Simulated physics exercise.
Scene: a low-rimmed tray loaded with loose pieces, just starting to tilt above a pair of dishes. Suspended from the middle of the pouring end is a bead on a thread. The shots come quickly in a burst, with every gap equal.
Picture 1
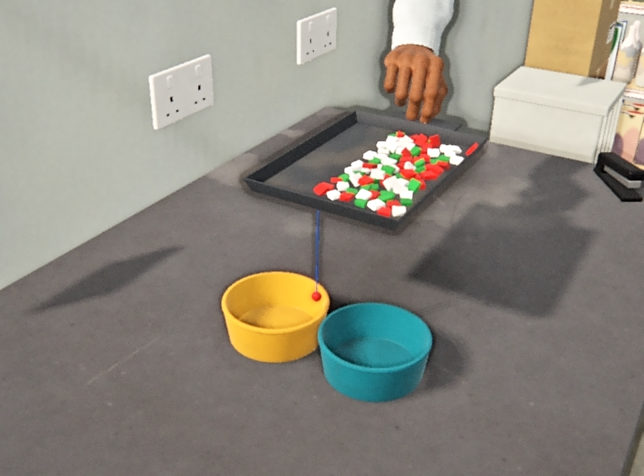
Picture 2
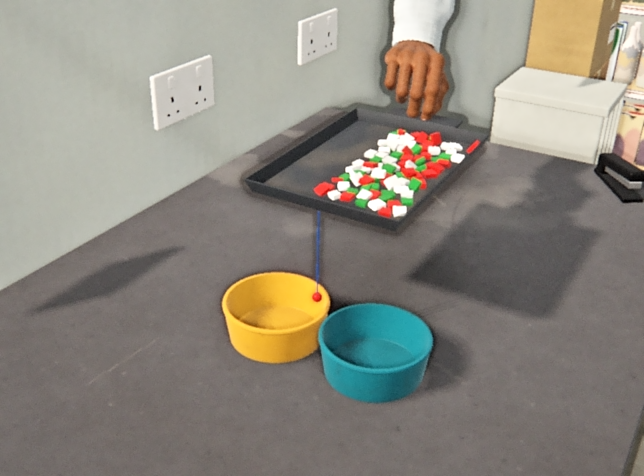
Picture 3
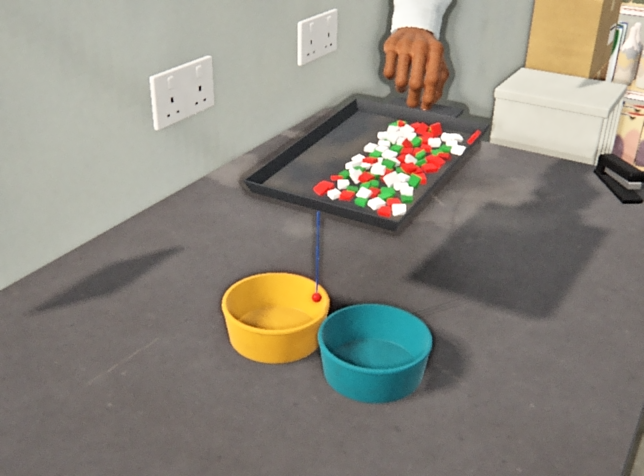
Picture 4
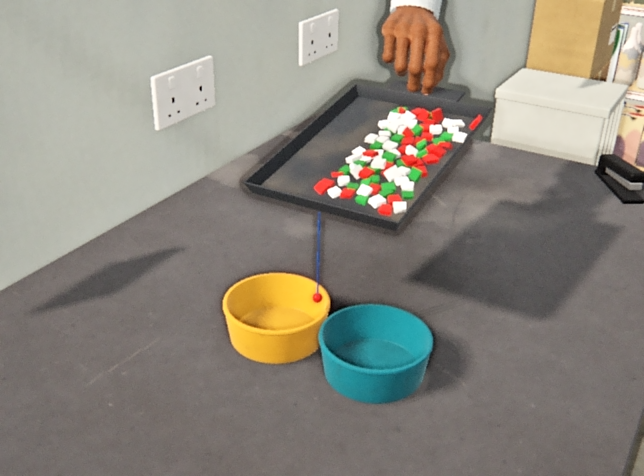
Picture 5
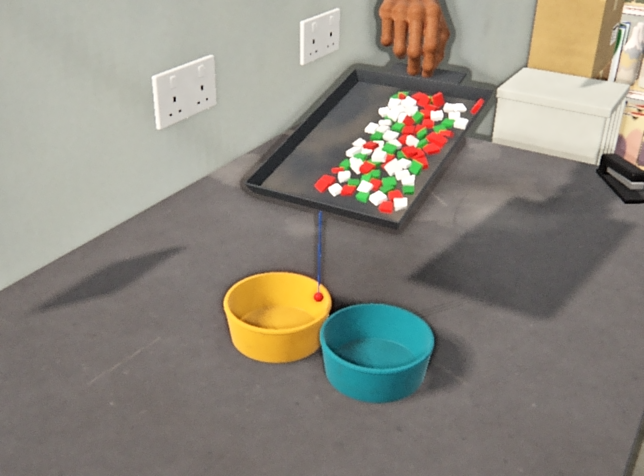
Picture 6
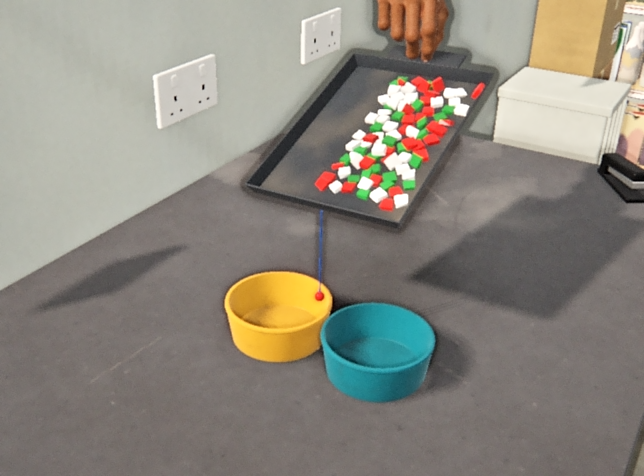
On a grey countertop, a hand raised the far end of a dark tray of red, white and green pieces, tilting it steadily toward the yellow and teal dishes, which stayed still.
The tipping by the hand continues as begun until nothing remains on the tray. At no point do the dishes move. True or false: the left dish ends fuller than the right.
True.
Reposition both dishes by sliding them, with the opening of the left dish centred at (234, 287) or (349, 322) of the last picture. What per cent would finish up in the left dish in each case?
20 per cent the first time, 30 per cent the second time.
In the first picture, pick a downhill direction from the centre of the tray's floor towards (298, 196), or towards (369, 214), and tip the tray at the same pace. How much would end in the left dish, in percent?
In order, some 60 % and some 0 %.
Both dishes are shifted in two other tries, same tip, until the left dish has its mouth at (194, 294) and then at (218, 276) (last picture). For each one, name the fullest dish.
The dish to the right; the dish to the right.
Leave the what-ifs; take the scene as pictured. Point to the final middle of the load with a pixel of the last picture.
I'd put the middle somewhere around (277, 344).
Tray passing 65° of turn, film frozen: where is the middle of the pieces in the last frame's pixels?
The centre of the load shows up near (319, 200) in the last view.
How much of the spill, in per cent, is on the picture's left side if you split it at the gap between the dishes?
Around 90 per cent, give or take.
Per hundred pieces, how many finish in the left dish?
My estimate is about 50 in a hundred.
Soon, tray tipped steeply; most on the tray; a stray few in the right dish; about a quarter in the air.
A while on, tray tipped past a quarter turn; a stray few on the tray; a small part in the right dish; about a third in the left dish; about a quarter outside both; about a quarter in the air.
Towards the end, tray tipped past a quarter turn; about a quarter in the right dish; about half in the left dish; about a third outside both; a stray few in the air.
Finally, tray tipped past a quarter turn; about a quarter in the right dish; about half in the left dish; about a third outside both; a stray few in the air.
